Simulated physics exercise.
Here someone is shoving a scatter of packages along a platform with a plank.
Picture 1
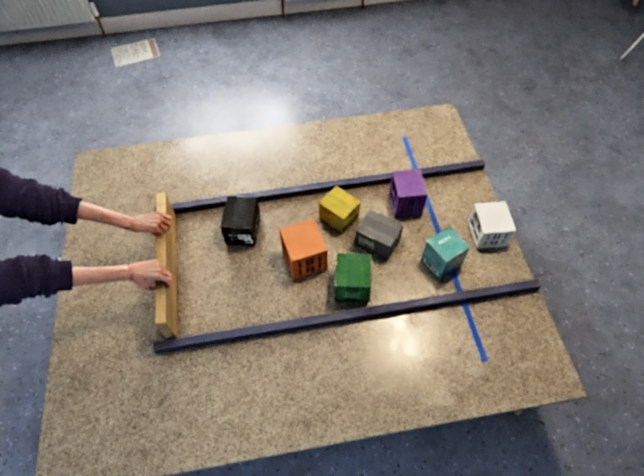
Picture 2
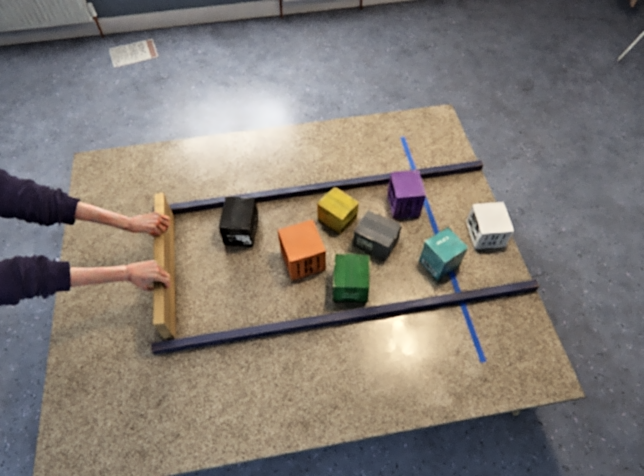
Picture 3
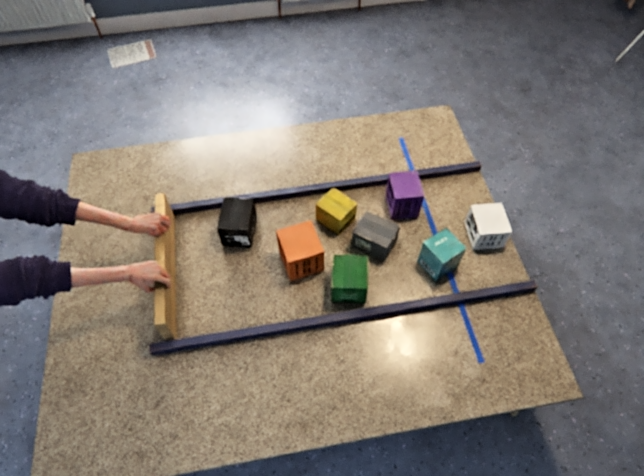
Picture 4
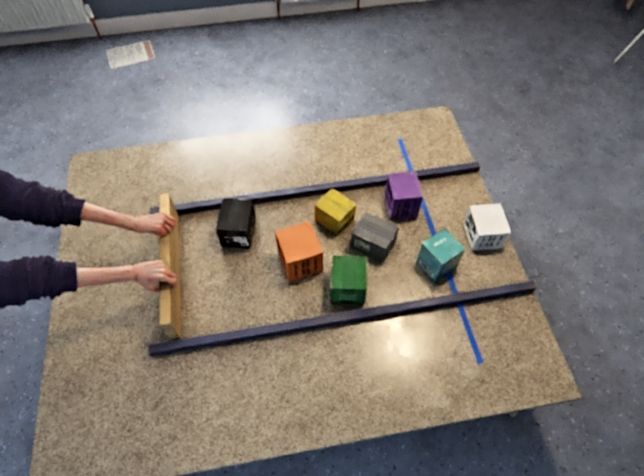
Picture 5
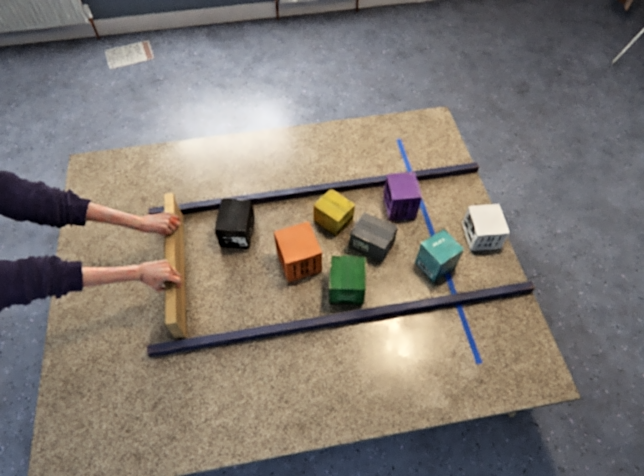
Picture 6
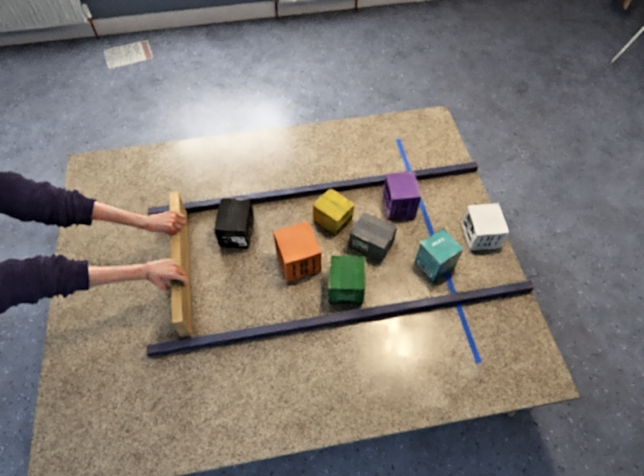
Two hands held a wooden plank at the left end of a speckled tabletop, then slid it slightly right between two dark rails, while the eight scattered colored boxes stayed where they were.
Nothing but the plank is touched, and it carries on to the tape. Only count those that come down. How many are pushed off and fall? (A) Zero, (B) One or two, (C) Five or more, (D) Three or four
Answer: B.
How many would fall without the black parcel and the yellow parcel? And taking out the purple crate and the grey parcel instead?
Result: 1, then 0.
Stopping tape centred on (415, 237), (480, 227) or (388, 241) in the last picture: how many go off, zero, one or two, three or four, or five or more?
Going through the places as listed, I'd say none, then at least five, then no fall at all.
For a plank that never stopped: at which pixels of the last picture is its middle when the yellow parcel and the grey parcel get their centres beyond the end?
Middle: Roughly (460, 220); roughly (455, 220).
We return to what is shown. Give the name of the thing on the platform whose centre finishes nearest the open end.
Purple crate, foremost.
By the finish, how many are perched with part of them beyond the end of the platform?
So the number is 1.
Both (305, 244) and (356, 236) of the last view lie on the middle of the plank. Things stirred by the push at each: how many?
At the first place 4, at the second 6.
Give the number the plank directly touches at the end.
In total, 3.
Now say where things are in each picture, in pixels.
White crate (491, 225); turquoise box (445, 254); purple crate (408, 194); plank (167, 263); tape (439, 233), in the first picture.
Turquoise box (443, 254); plank (165, 264), in the second picture.
Purple crate (404, 195); yellow parcel (336, 212), in the third picture.
White crate (486, 227); green box (348, 280), in the fourth picture.
Turquoise box (439, 256); black parcel (236, 224), in the fifth picture.
White crate (484, 227); turquoise box (438, 255); purple crate (401, 196); plank (180, 263); tape (433, 234), in the sixth picture.
Soon after, none off yet; white crate at rest near (484, 227); turquoise box at rest near (438, 255); purple crate at rest near (401, 196).
Then, none off yet; white crate at rest near (484, 227); turquoise box moved a little near (449, 255); purple crate moved about its own width near (447, 189).
By the end, the number that fall off is one or two; fallen, white crate.
